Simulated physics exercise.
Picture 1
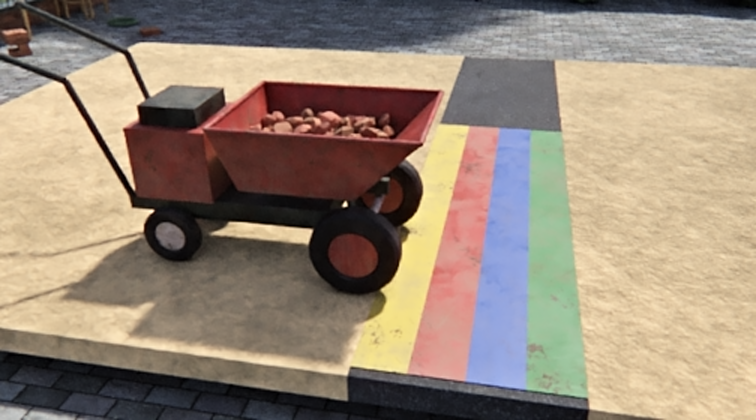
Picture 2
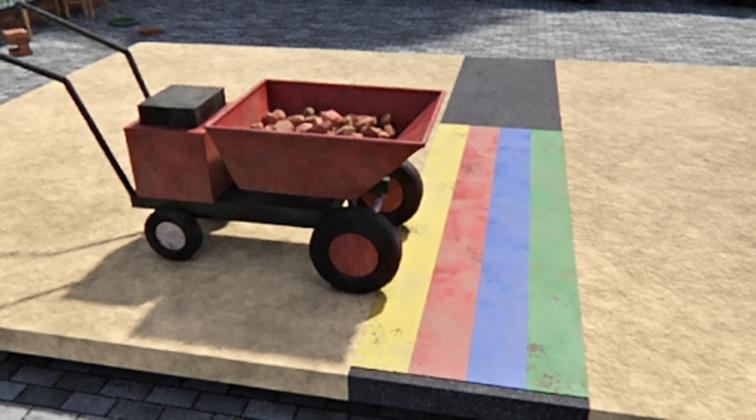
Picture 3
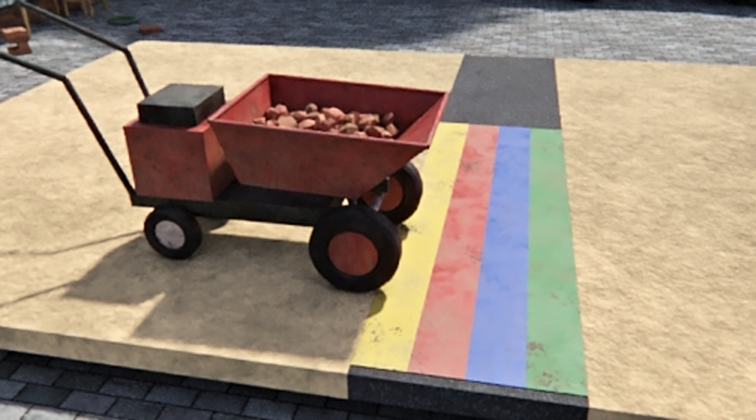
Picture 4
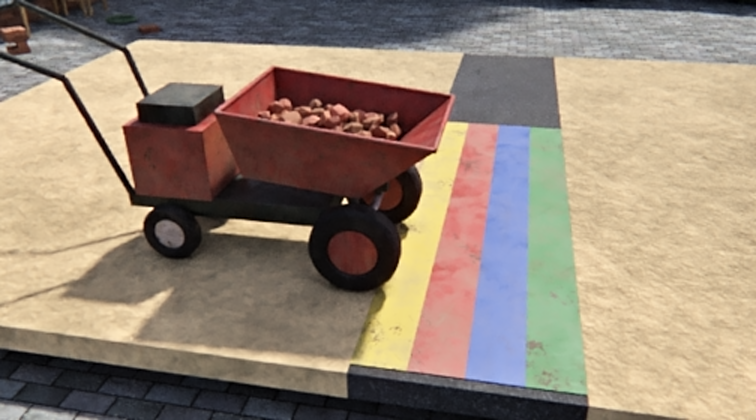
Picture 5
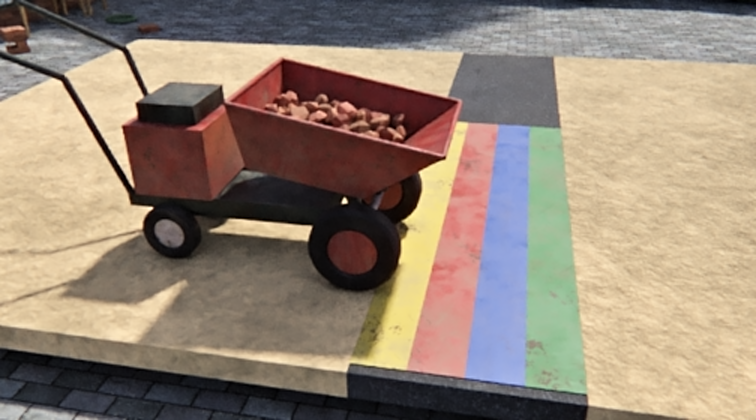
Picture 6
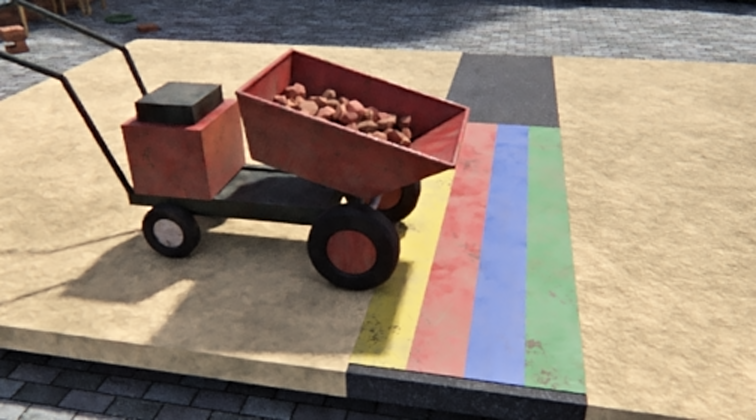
A red barrow with black handles and dark wheels stands on the left, its open skip holding reddish-brown lumps. Seen from slightly above and to the side, it rests on a sandy slab edged by grey paving, beside yellow, red, blue and green strips running left to right. The skip starts level, then its rear gradually rises and its front lip leans right, while the wheels and camera stay practically still.
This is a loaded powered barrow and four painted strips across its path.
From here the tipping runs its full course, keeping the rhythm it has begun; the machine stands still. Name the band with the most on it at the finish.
The green one.
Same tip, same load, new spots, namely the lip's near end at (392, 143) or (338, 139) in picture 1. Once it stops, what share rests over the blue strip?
In order, close to 30 and 20 in a hundred.
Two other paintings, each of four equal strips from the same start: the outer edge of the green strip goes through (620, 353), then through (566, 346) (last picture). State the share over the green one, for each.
Shares: Close to 30 %; close to 30 %.
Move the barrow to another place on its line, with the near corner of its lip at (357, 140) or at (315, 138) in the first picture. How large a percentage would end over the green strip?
Okay, so the first one ends at 10 % and the second at 0 %.
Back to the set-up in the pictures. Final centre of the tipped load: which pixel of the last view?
I'd say the middle ends up at about (548, 264).
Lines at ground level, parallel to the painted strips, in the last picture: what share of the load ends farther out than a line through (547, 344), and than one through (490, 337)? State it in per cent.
Result, first then second: 40 %, 70 %.
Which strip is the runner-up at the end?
The next one is the blue strip.
Soon after the last picture, skip tipped steeply; all in the skip.
A little later, skip tipped right over; about two thirds in the skip; a small part over the blue strip; a small part over the green strip; a stray few off the paint.
Later still, skip tipped right over; about a third in the skip; a small part over the blue strip; about a third over the green strip; a small part off the paint.
At rest, skip tipped right over; about a third in the skip; none over the yellow strip; none over the red strip; a small part over the blue strip; about a third over the green strip; a small part off the paint.
